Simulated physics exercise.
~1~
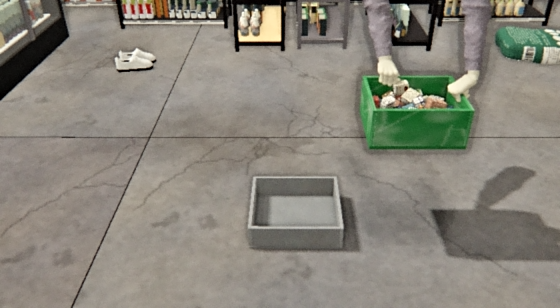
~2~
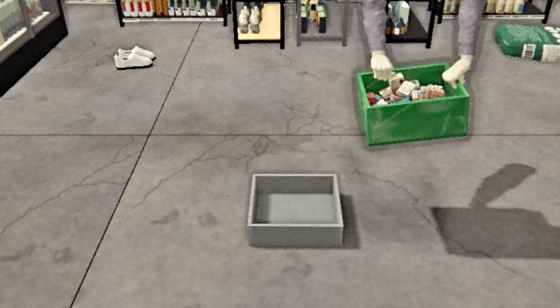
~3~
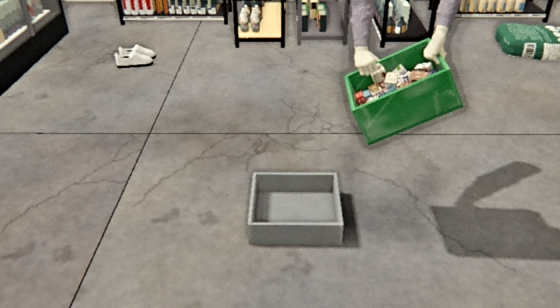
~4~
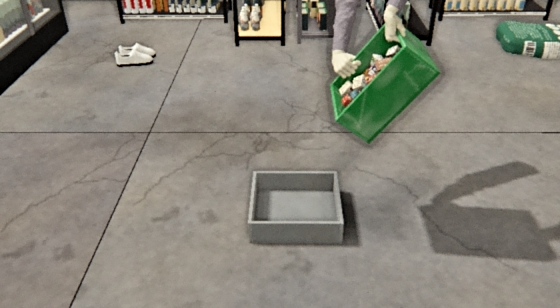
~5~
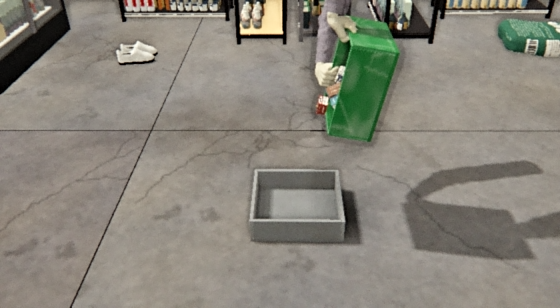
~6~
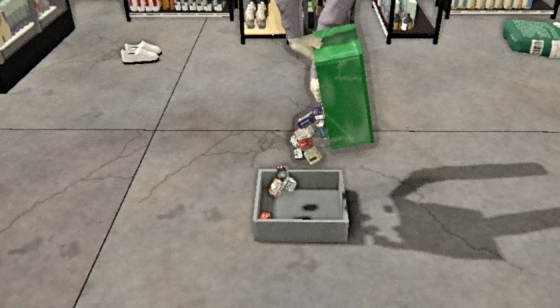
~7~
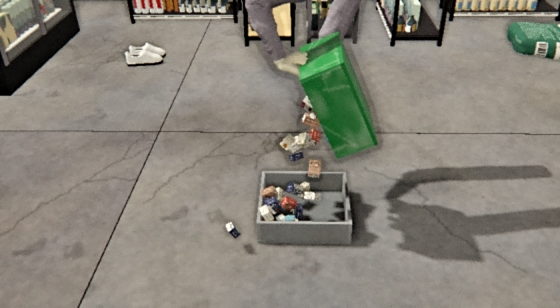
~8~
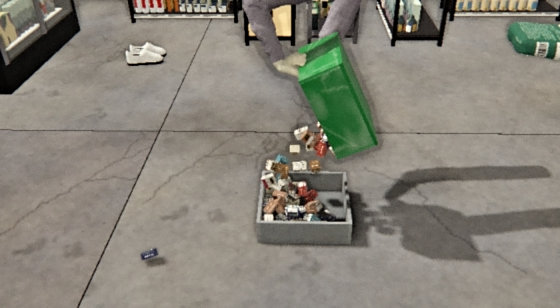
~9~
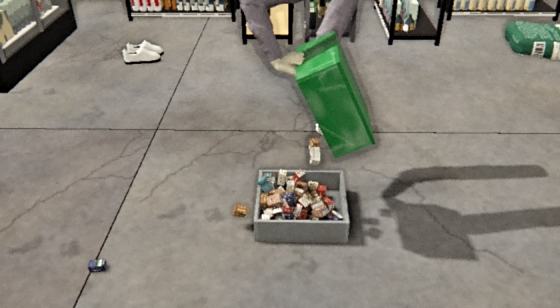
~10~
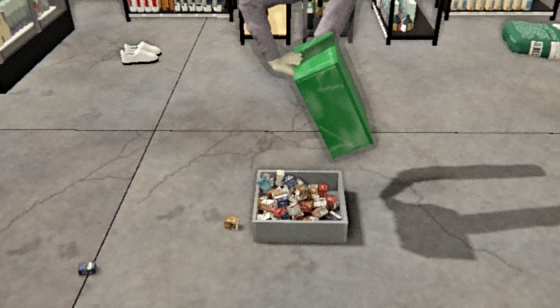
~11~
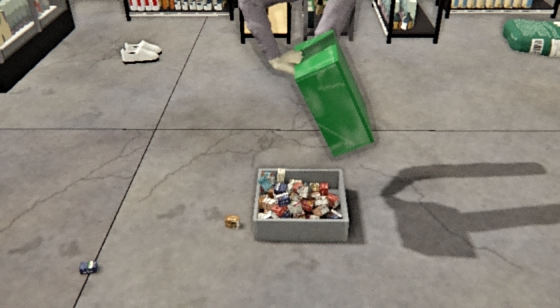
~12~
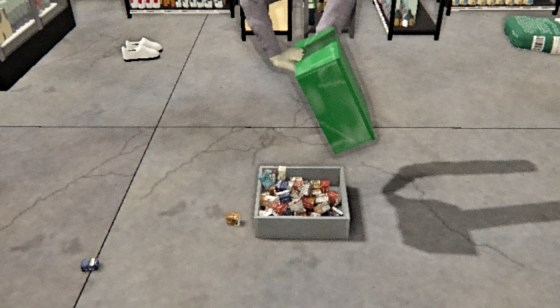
Gloved hands tipping a green tote of small cartons into a grey box, nearly all landing inside and two on the floor.
